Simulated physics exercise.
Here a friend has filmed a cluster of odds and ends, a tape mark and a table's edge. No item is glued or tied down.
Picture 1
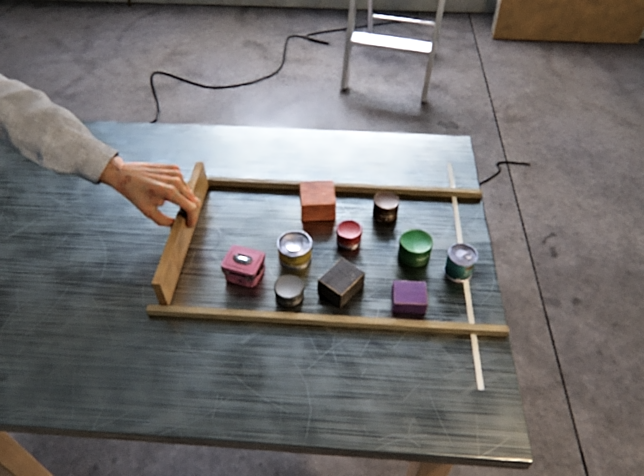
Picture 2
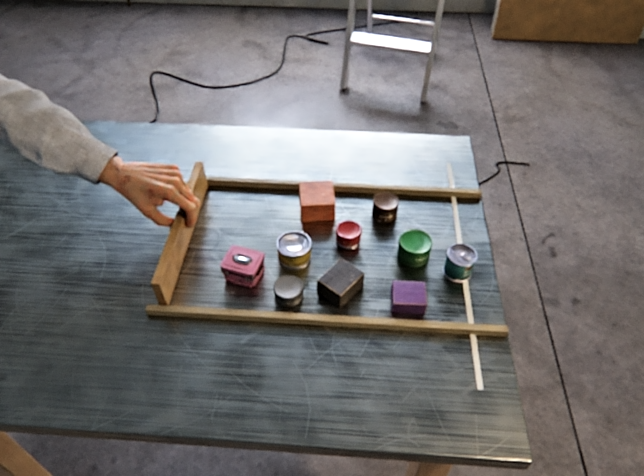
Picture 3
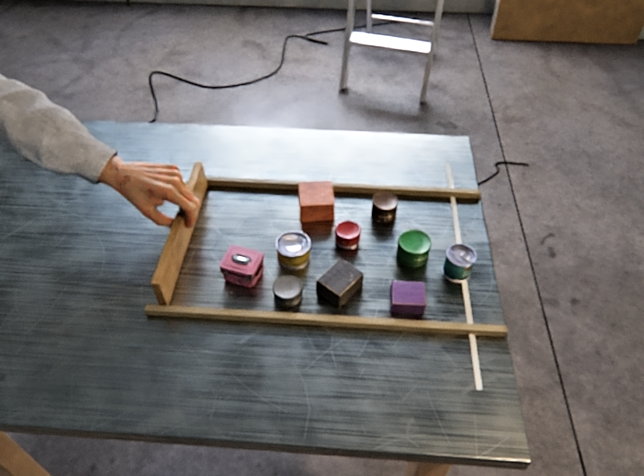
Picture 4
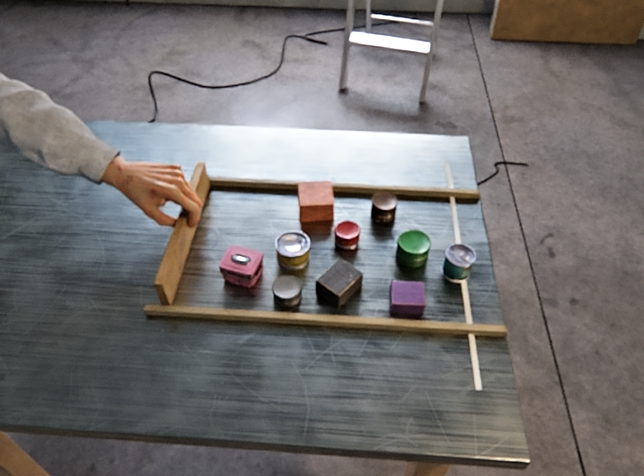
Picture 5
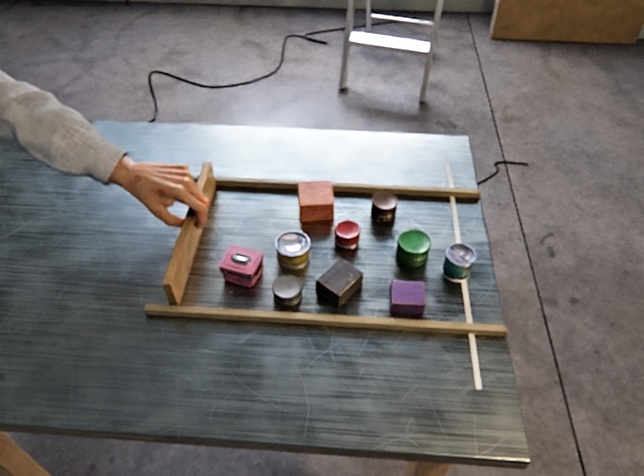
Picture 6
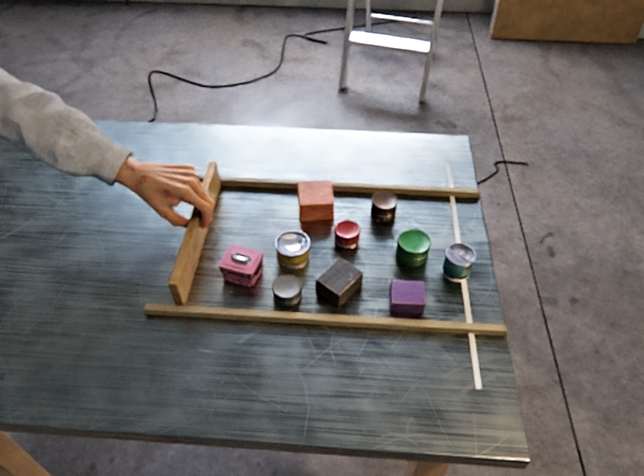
In the video, a hand holds a wooden board at the left of a cluster of small tins, tubs and blocks between two wooden rails on a table, then slides it slightly right while the objects stay still.
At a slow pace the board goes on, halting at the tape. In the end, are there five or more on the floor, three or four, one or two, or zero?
The number of pieces cleared off the edge is going to be five or above.
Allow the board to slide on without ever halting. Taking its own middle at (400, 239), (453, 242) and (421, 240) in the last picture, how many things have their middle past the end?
Middles past end - pos 1: 0, pos 2: 5, pos 3: 1.
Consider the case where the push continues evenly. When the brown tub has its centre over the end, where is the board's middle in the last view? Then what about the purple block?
About (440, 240), and (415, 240) for the other.
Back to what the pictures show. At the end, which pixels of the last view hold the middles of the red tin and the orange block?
One ends up near (482, 234) and the other near (474, 208).
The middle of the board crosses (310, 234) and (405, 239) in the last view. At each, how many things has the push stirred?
That makes 6 at the first spot and 10 at the second.
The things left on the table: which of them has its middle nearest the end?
Red tin.
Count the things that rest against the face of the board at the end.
It's 4.
Early on, none off yet; turquoise tin at rest near (458, 262); green tub at rest near (413, 248); purple block at rest near (407, 297).
A while later, none off yet; turquoise tin at rest near (458, 262); green tub travelled a little near (424, 248); purple block travelled about its own width near (455, 306).
Finally, the number that fall off is five or more; lost, black block, brown tub, purple block, green tub and turquoise tin.
